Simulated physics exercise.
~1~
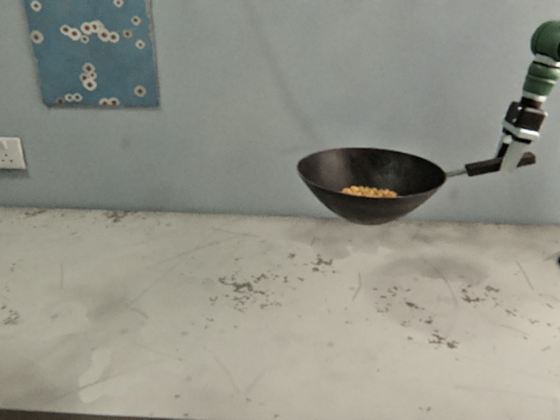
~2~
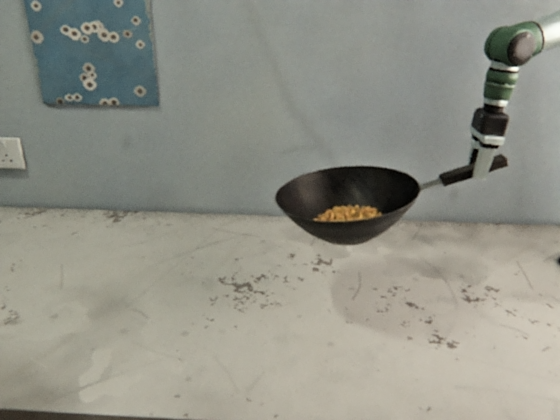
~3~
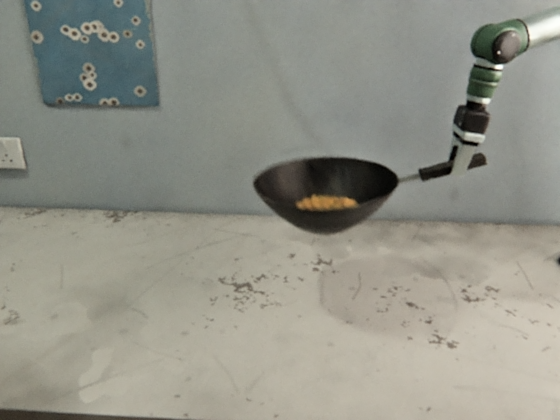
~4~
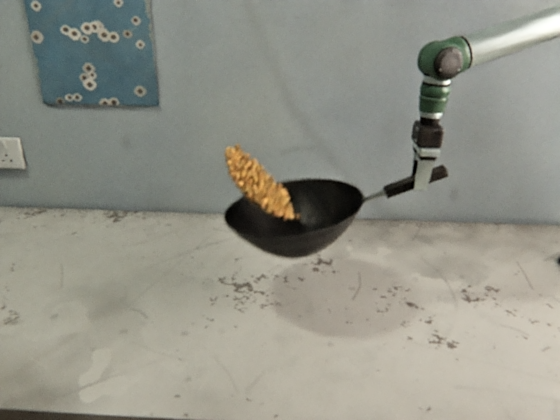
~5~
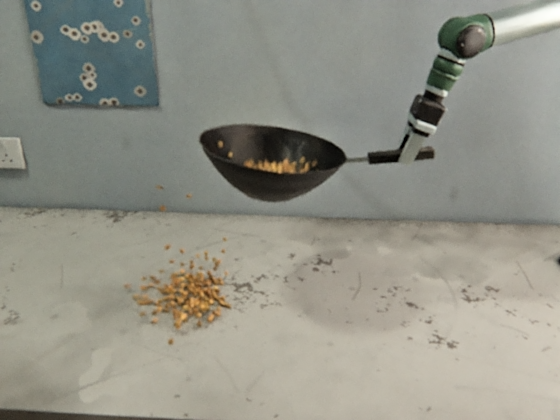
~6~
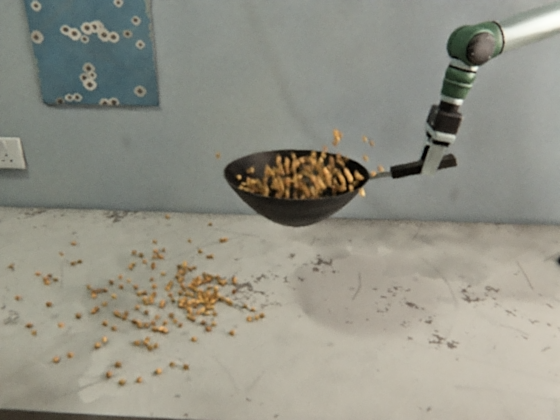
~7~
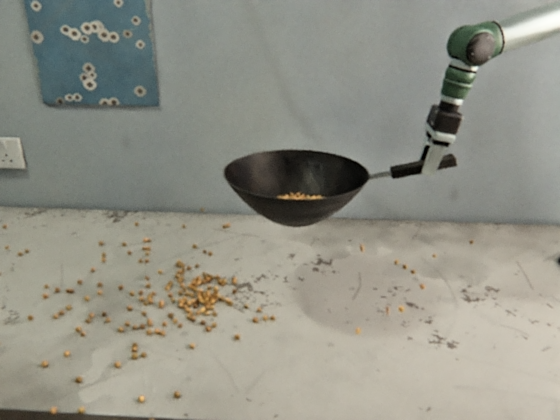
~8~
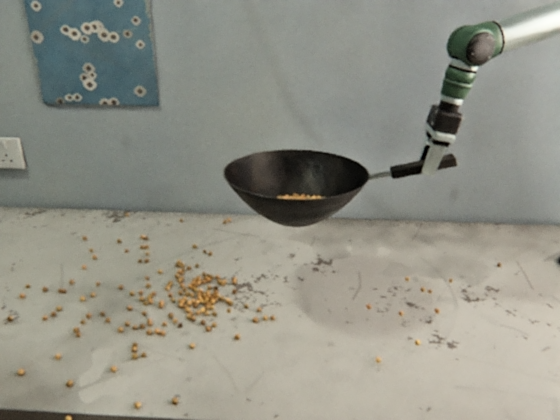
A robot arm swings a wok left and tosses chickpeas, scattering many across the table.
